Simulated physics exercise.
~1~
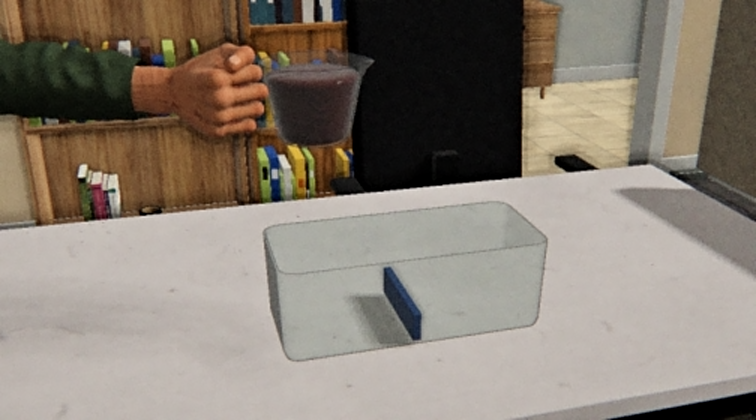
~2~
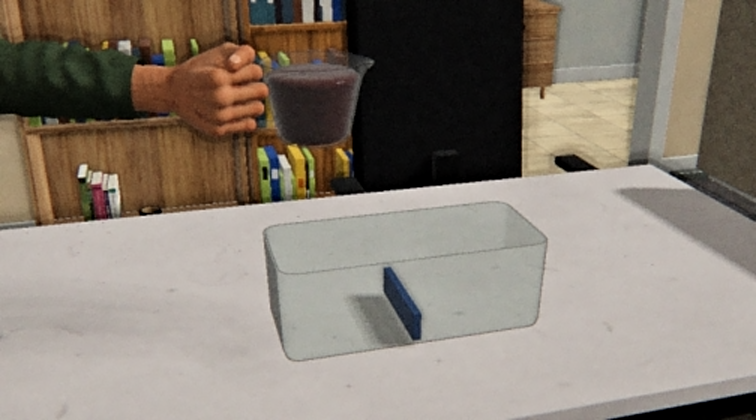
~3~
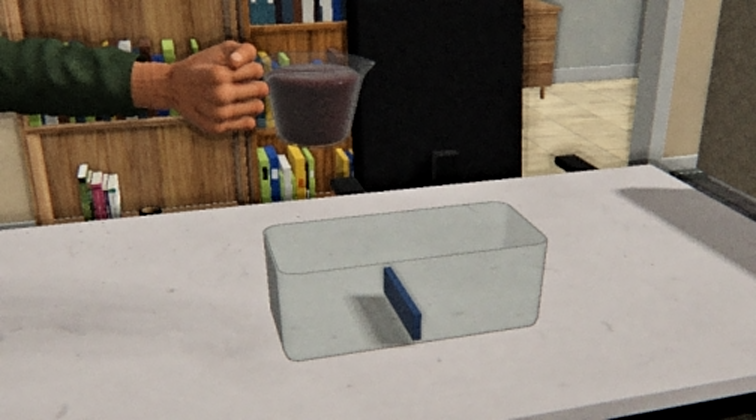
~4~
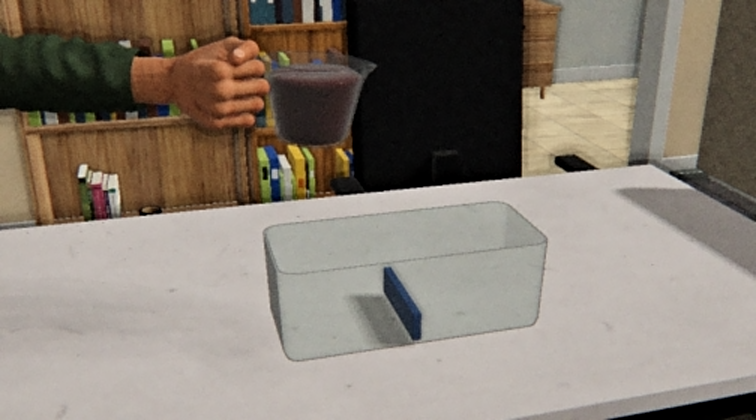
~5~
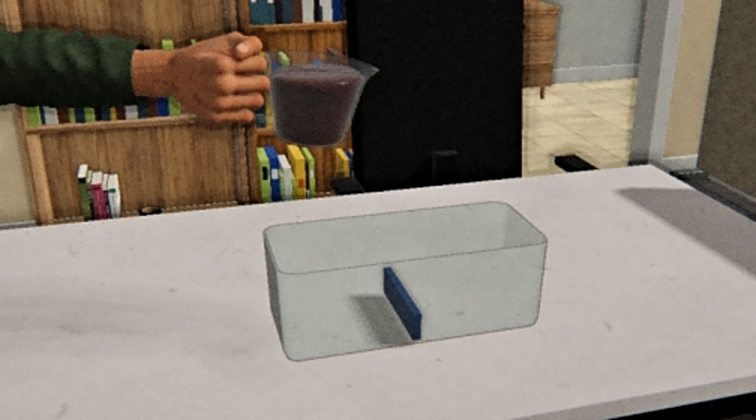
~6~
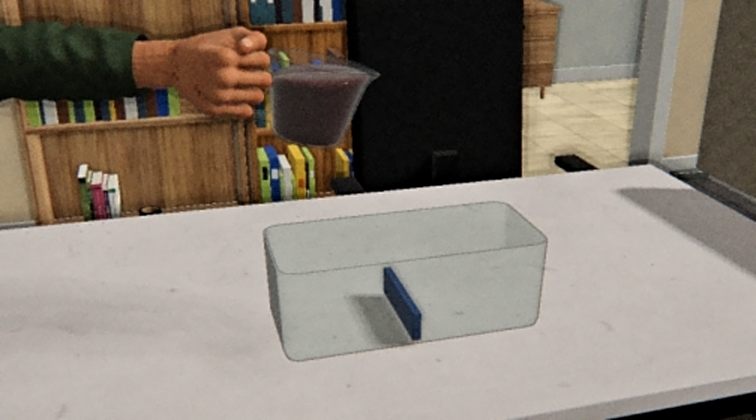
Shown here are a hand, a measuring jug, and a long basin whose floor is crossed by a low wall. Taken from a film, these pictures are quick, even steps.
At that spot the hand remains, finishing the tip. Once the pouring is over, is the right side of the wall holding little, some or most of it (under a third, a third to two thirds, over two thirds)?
It holds most.
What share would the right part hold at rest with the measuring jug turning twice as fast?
About 85 %.
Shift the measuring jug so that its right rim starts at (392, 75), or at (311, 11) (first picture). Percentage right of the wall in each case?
First try: About 95 %; second try: About 15 %.
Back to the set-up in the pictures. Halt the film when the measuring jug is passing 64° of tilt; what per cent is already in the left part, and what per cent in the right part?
Roughly 0 % on the left side and 10 % on the right side.
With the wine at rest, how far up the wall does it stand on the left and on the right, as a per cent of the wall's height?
It settles around 10 on the left side and around 50 on the right side.
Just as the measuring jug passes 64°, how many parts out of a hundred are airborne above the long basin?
About 25 per cent.
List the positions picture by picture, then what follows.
In the first frame, tilt 0°; pouring edge (373, 59); surface from (265, 75) to (357, 70); the long basin's rim runs from (270, 251) to (527, 222); the wall's top is at (401, 290).
In the second frame, tilt 1°; pouring edge (374, 60); surface from (265, 75) to (358, 70).
In the third frame, tilt 2°; pouring edge (375, 61); surface from (265, 75) to (359, 71).
In the fourth frame, tilt 5°; pouring edge (376, 64); surface from (267, 74) to (360, 71).
In the fifth frame, tilt 8°; pouring edge (378, 68); surface from (269, 75) to (363, 71).
In the sixth frame, tilt 12°; pouring edge (380, 73); surface from (271, 77) to (368, 72).
A moment on, the measuring jug is tipped part way and 65 per cent is still to pour, 0 is left of the wall and 8 right of it.
Next, the measuring jug is tipped on its side and 12 per cent is still to pour, 2 is left of the wall and 66 right of it.
Then the measuring jug is tipped on its side and 0 per cent is still to pour, 13 is left of the wall and 85 right of it.
Later the measuring jug is tipped on its side and 0 per cent is still to pour, 14 is left of the wall and 85 right of it.
In the end 14 per cent lies left of the wall, 84 right of it and 1 outside.
